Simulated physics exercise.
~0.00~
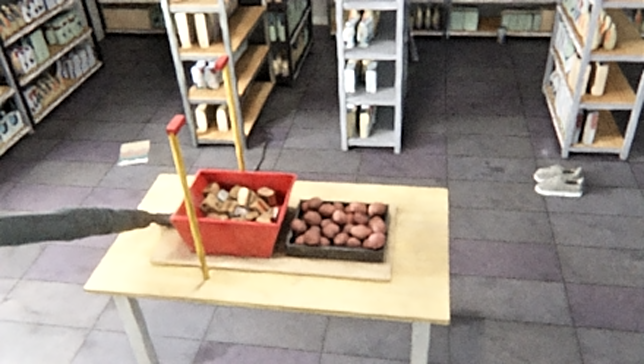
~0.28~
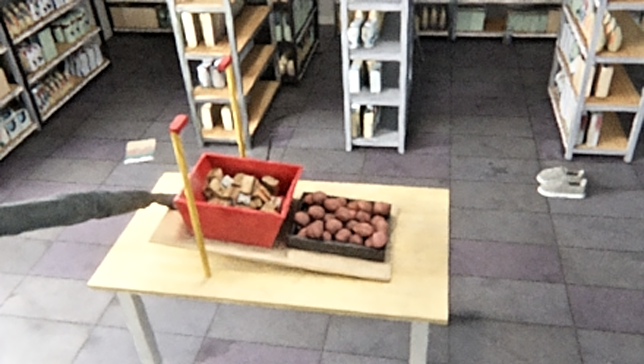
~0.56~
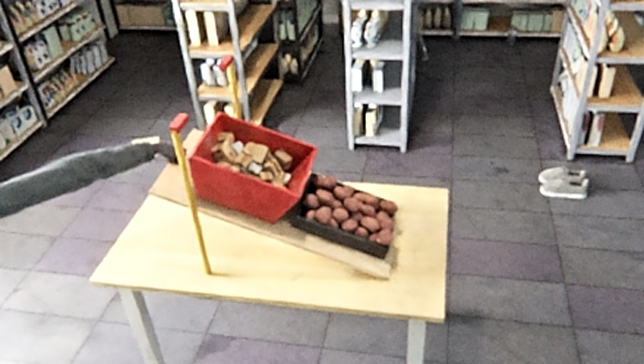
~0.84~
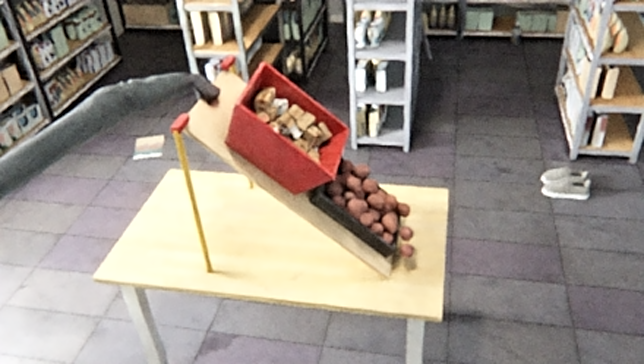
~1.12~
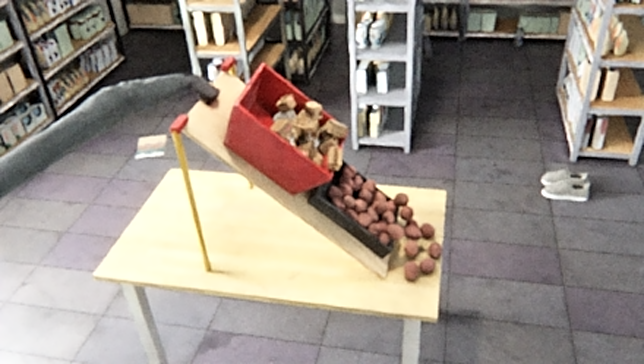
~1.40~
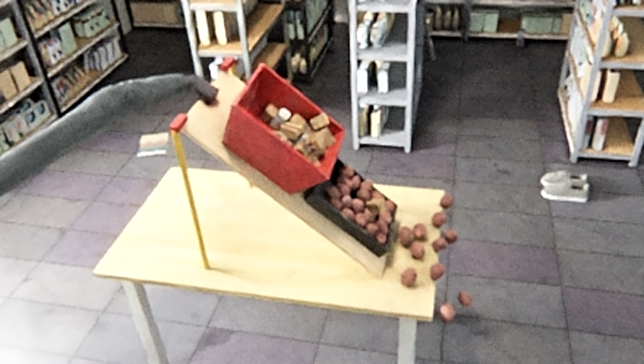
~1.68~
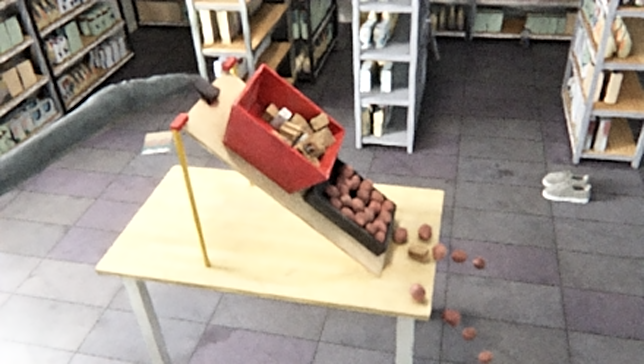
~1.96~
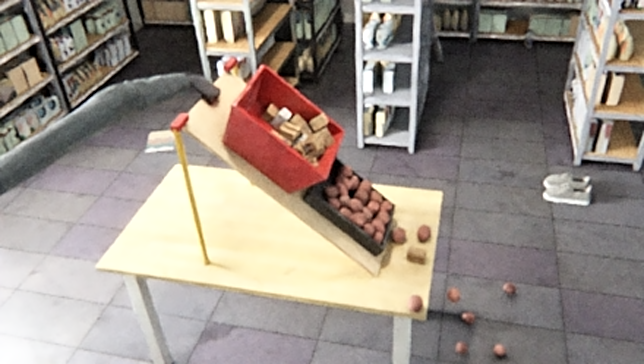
A red crate of small tan parcels and a black crate of red potatoes sit side by side on a board atop a pale wooden table, seen from above in a room lined with shelves. At the left, a long grey arm swings the board's left end upward, tipping both crates steeply to the right until it meets the yellow posts with red tops. Potatoes spill over the black crate's lower end, roll across the tabletop and drop to the floor. One parcel also tumbles out, while the board stays raised and most of both loads remains inside.
